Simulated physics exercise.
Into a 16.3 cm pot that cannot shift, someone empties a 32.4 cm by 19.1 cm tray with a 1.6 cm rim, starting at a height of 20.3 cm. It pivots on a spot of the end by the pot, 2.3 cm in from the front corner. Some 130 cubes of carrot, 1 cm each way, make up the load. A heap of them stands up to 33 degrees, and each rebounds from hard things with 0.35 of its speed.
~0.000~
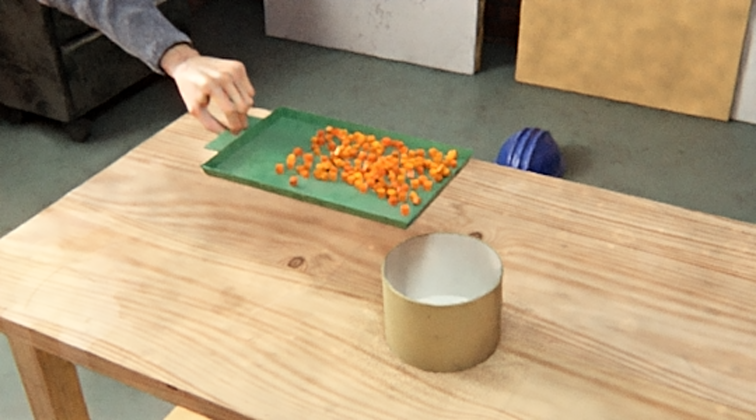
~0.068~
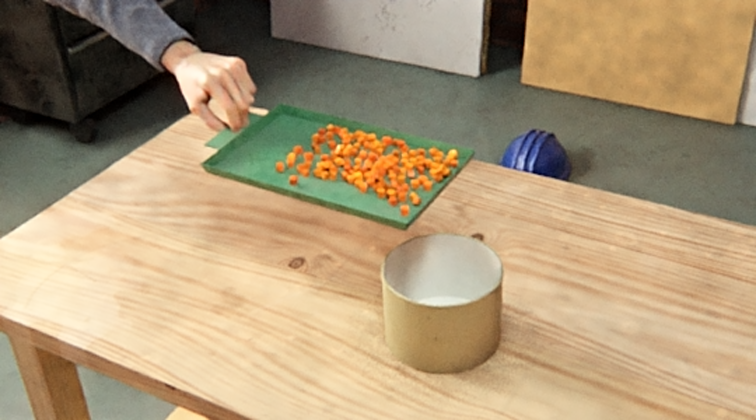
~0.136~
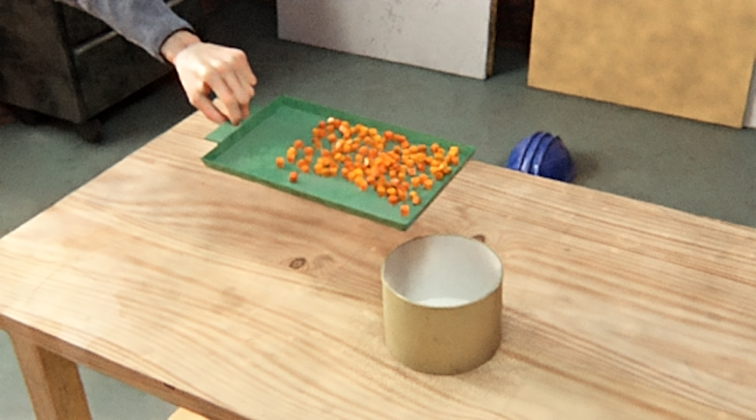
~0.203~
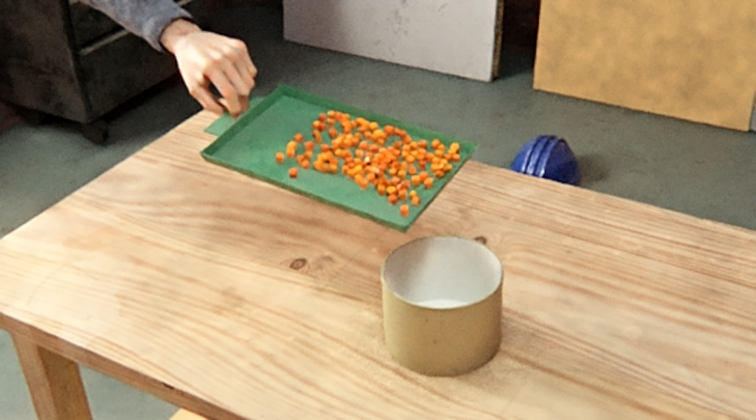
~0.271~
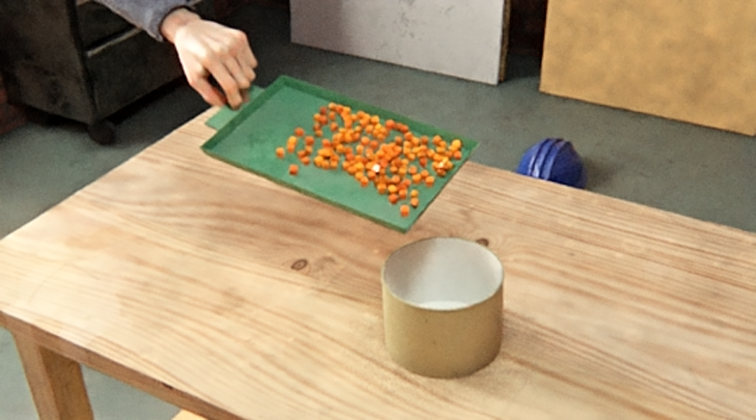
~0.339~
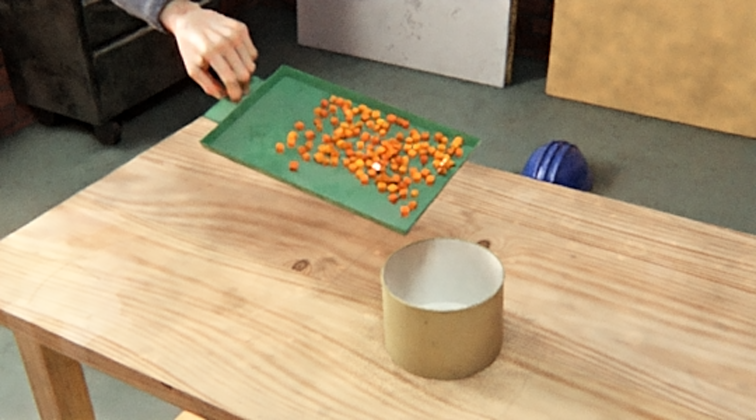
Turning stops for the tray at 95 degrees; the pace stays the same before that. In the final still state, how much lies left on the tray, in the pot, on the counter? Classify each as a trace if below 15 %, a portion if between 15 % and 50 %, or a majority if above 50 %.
Left on the tray: A trace. Pot: A portion. Counter: A majority.
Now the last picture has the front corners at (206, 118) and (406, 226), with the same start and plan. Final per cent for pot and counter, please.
Pot 70; counter 30.
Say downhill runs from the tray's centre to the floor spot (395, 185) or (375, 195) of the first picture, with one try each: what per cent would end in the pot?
The share comes to about 65 in a hundred, then about 80 in a hundred.
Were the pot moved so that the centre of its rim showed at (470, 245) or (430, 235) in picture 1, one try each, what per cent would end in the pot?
0 % and 0 %.
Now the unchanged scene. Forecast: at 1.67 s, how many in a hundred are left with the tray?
Estimate: Near 70 in a hundred.
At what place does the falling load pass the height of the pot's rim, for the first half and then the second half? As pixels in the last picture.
(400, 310) first, (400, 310) later, roughly.
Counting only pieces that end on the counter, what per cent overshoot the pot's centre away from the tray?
I reckon around 60 per cent.
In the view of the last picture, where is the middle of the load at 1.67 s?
(396, 204), roughly.
Then, at 1.14 s, tilt 51 degrees; the tray holds 95 %, the pot 0 %.
After 1.67 s, tilt 77 degrees; the tray holds 70 %, the pot 5 %.
Then, at 2.27 s, tilt 95 degrees; the tray holds 0 %, the pot 35 %.
By 3.4 s all is still; tray 0 %, pot 35 %, counter 65 %.
